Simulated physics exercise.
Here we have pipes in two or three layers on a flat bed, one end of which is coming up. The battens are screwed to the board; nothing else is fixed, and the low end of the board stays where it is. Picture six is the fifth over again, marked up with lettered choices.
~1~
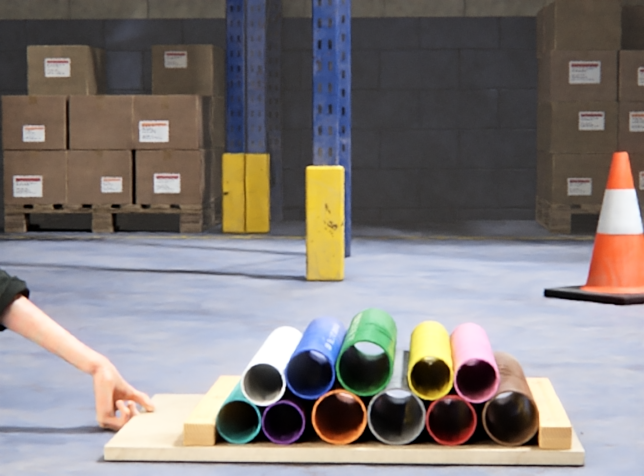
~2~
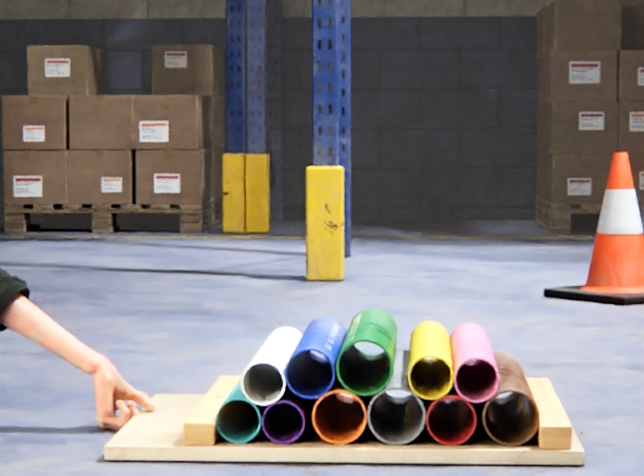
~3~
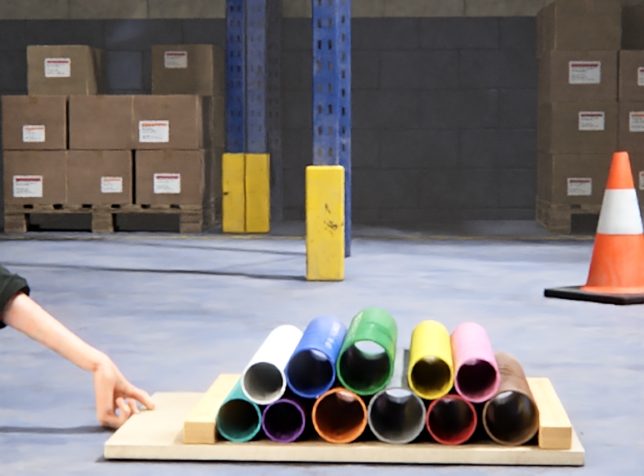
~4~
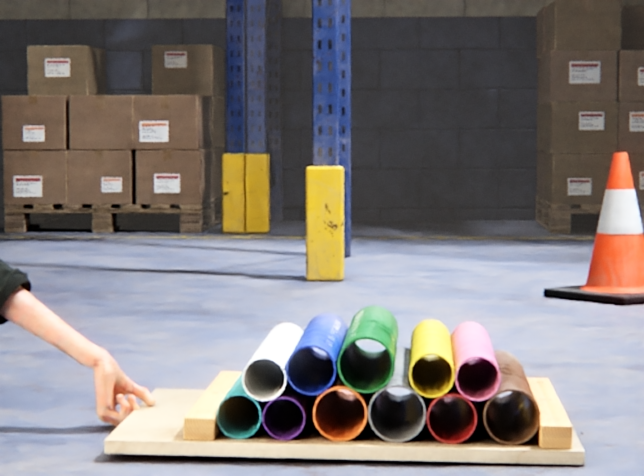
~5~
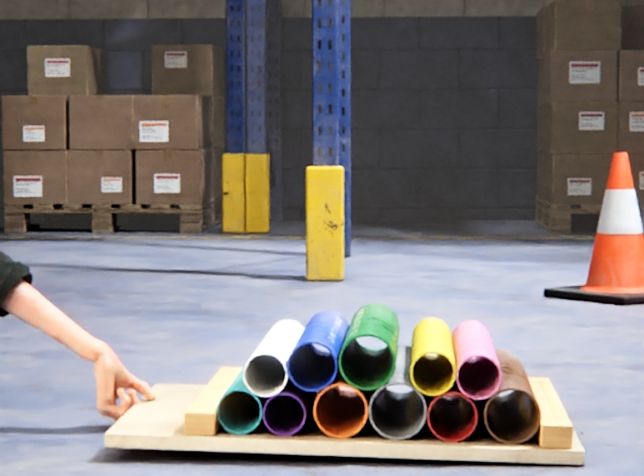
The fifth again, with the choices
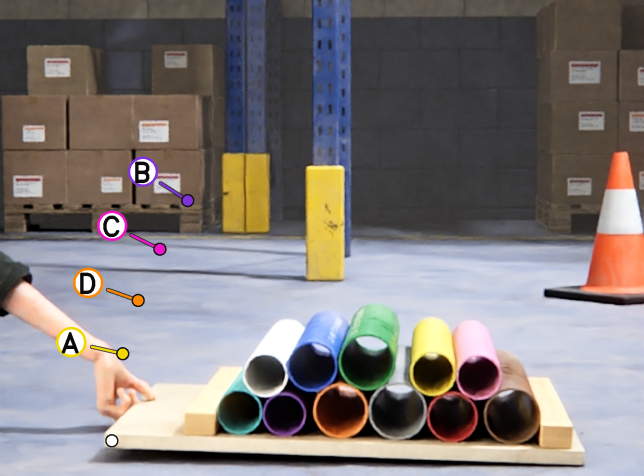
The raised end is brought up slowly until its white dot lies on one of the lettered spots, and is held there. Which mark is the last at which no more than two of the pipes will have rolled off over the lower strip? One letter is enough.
No higher than C.
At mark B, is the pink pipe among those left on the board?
The pink pipe: No.
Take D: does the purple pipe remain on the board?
The purple pipe: Yes.
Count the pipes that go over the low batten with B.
With B, five.
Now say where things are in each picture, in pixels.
Yellow pipe (431, 377); green pipe (365, 367); pink pipe (476, 380), in the first picture.
Pink pipe (477, 380); blue pipe (310, 373), in the second picture.
Board (350, 415); turquoise pipe (239, 419); purple pipe (284, 421); yellow pipe (431, 376), in the third picture.
Board (350, 413); turquoise pipe (239, 416); purple pipe (284, 418), in the fourth picture.
Board (350, 410); turquoise pipe (240, 411); purple pipe (284, 414), in the fifth picture.
On the marked copy, A at (123, 354); B at (188, 201); C at (160, 249); D at (138, 300); the white dot at (112, 441).
With C. Early on, board at 16°.
Further on, board at 26°.
At the end, board at 26°, none over the low batten.
As for the rest, A none over the low batten; B five over the low batten; D none over the low batten.
